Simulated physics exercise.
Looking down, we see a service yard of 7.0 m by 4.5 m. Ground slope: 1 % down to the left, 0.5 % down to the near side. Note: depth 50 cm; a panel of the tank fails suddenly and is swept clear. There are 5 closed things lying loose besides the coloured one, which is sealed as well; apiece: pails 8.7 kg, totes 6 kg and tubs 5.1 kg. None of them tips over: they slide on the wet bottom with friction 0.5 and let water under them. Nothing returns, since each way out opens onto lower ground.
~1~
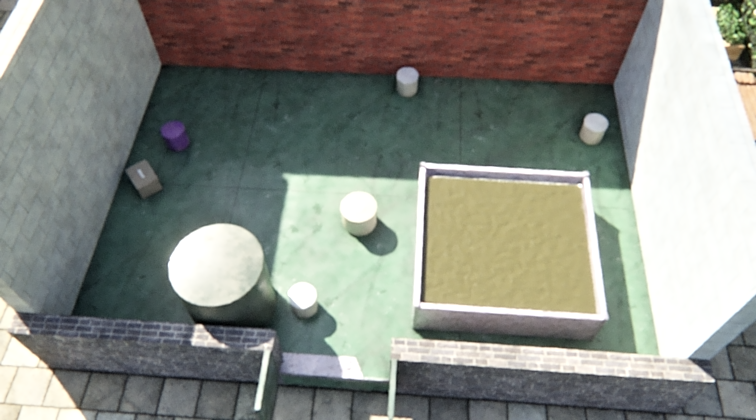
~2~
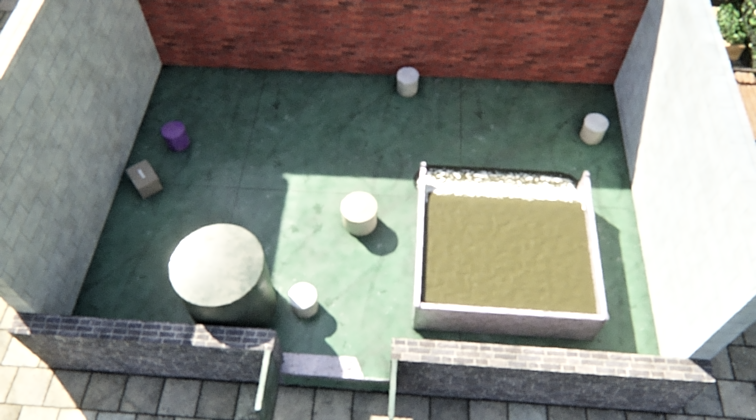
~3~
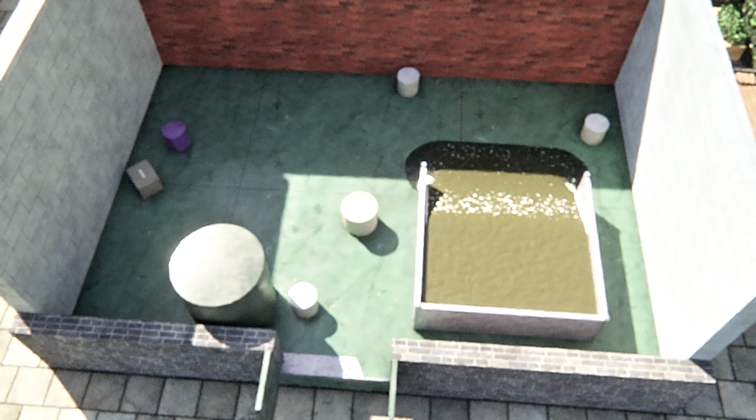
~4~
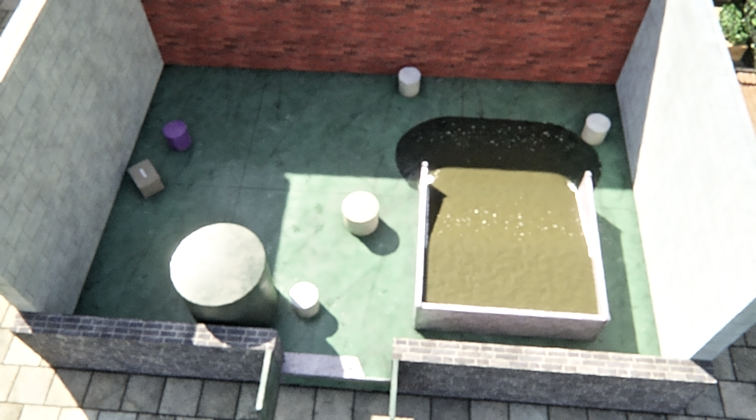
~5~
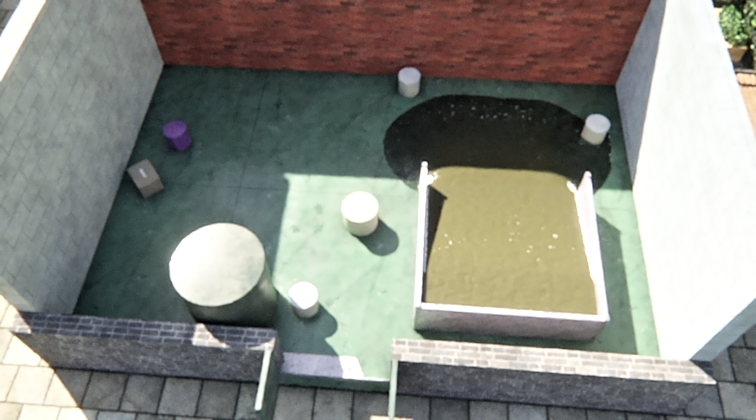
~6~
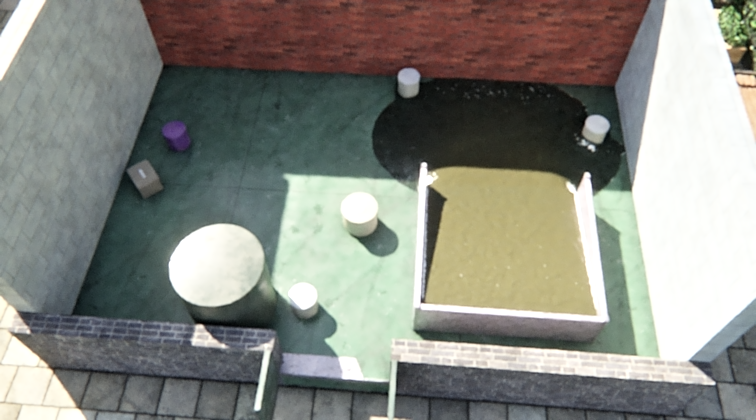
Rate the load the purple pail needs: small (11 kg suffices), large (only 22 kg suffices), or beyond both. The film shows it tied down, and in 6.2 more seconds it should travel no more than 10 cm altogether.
Large.
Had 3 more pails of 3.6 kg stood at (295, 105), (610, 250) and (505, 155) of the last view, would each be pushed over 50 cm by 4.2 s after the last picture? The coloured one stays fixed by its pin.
One after another they come out beyond the mark, beyond the mark, beyond the mark.
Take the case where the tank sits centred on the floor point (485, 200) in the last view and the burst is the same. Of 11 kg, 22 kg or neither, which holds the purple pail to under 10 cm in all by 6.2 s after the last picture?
Then only the heavier mass works.
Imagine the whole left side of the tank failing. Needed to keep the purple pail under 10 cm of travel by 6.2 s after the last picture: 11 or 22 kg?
So both picks fail.
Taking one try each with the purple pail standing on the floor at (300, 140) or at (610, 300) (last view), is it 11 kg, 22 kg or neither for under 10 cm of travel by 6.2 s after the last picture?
Try 1: Greater mass required. Try 2: Both insufficient.
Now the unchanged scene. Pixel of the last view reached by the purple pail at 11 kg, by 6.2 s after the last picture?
It should be close to (142, 226) in the last view.
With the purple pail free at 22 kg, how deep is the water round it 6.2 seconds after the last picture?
Something like 9 centimetres.
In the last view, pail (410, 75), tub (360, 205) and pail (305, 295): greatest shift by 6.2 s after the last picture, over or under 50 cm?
First one too far, second not that far, third not that far.
Then, 0.6 s after the last picture the purple pail would be 0 cm from its start with 11 kg and 0 cm from its start with 22 kg; 0 cm of water round it then.
Then, 2.3 s after the last picture the purple pail would be 0 cm from its start with 11 kg and 0 cm from its start with 22 kg; 1 cm of water round it then.
Then, 4.2 s after the last picture the purple pail would be 53 cm from its start with 11 kg and 0 cm from its start with 22 kg; 10 cm of water round it then.
Then, 6.2 s after the last picture the purple pail would be 159 cm from its start with 11 kg and 0 cm from its start with 22 kg; 9 cm of water round it then.
